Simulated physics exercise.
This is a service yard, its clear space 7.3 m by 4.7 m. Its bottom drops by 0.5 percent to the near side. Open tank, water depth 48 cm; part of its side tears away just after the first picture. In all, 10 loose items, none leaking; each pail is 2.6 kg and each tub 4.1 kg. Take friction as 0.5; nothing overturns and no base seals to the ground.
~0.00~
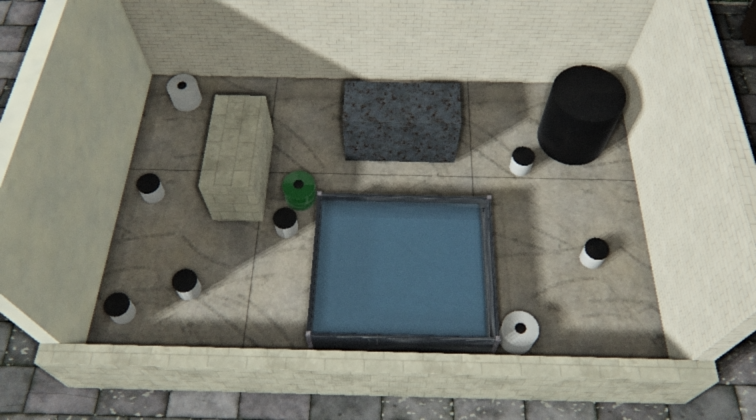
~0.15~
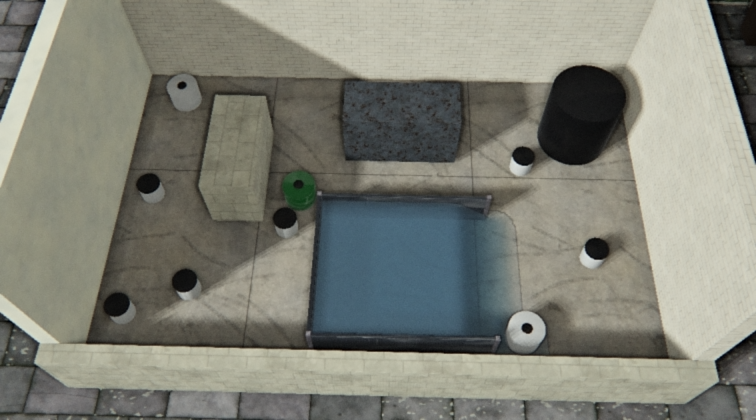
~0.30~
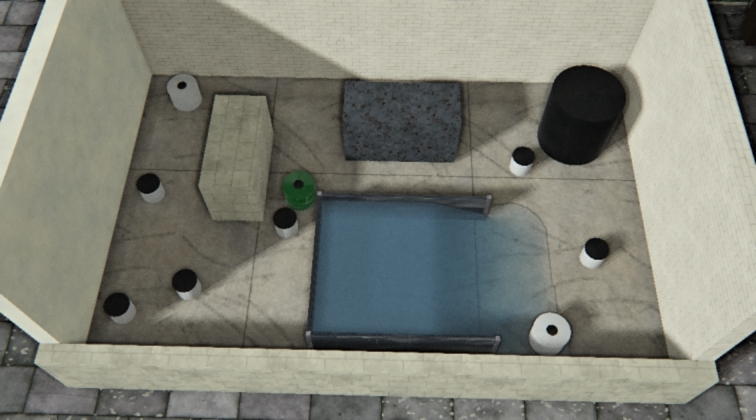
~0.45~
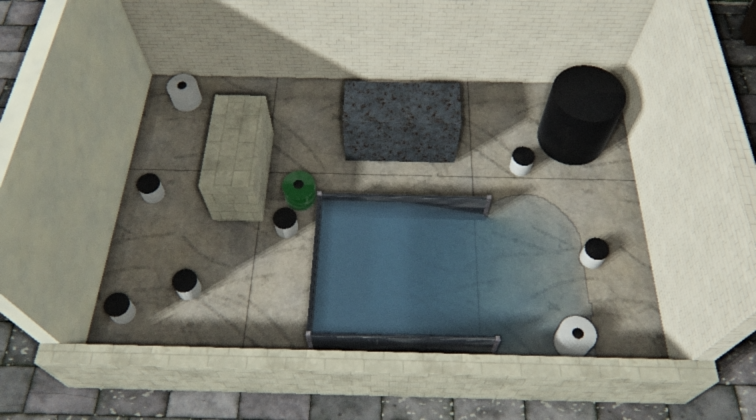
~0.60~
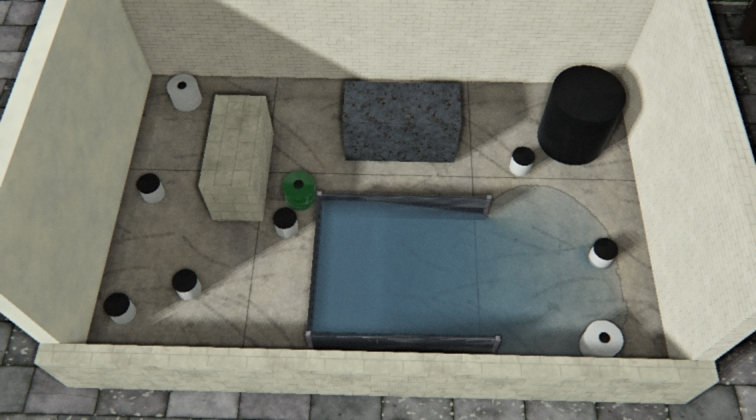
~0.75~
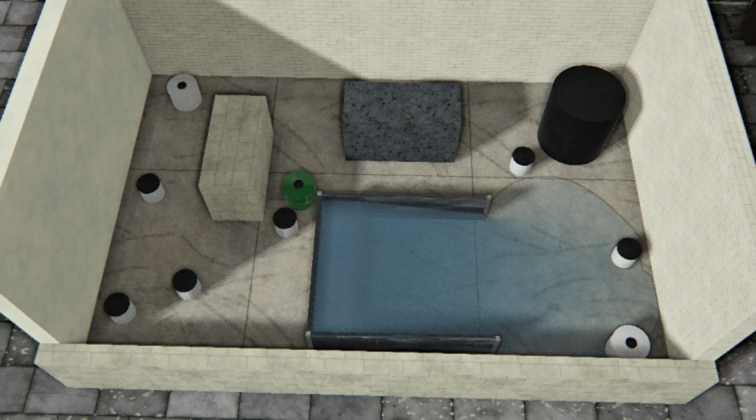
Water spreading rightward from a tank's opened side across a walled yard, pushing along a white container, then a black-topped one.
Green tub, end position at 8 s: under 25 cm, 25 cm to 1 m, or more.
It shifts a bit.
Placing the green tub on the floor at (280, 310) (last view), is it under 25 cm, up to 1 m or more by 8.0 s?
In the end it keeps its place.
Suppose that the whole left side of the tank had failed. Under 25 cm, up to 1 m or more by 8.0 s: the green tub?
In that scenario the green tub would have been washed far off.
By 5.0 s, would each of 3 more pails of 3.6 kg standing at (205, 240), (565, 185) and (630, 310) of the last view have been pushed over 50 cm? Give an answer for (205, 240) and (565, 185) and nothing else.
As asked, in order: Shy of the mark; clear of the mark.
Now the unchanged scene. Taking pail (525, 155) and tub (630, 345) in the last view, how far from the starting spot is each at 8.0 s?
In that order: 100 cm, 20 cm.
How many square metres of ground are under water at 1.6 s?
The covered patch comes to about 11.0 m2.
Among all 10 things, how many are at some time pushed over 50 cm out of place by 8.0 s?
Result: 7.
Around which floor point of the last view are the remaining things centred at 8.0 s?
I'd say about (262, 221) in the last view.
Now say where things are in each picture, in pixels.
The first picture shows the green tub at (299, 184), on the bottom; water covers 4.2 m2; 0 of 10 have shifted.
The second picture shows the green tub at (299, 184), on the bottom; 5.0 m2 under water; 1 of 10 have shifted.
The third picture shows the green tub at (299, 184), on the bottom; water covers 6.0 m2; 1 of 10 have shifted.
The fourth picture shows the green tub at (299, 184) rests on the ground; 7.1 m2 under water; 1 of 10 have shifted.
The fifth picture shows the green tub at (299, 184) rests on the ground; water covers 8.2 m2; 2 of 10 have shifted.
The sixth picture shows the green tub at (299, 184) rests on the ground; 9.4 m2 under water; 2 of 10 have shifted.
After 1.6 s the green tub is near (299, 184), 0.0 m from its start, aground; 2 afloat.
After 3.6 s the green tub is near (299, 184), 0.0 m from its start, aground; 2 afloat.
After 5.6 s the green tub is near (279, 183), 0.3 m from its start, aground; 3 afloat.
After 8.0 s the green tub is near (299, 232), 0.8 m from its start, afloat; 5 afloat.
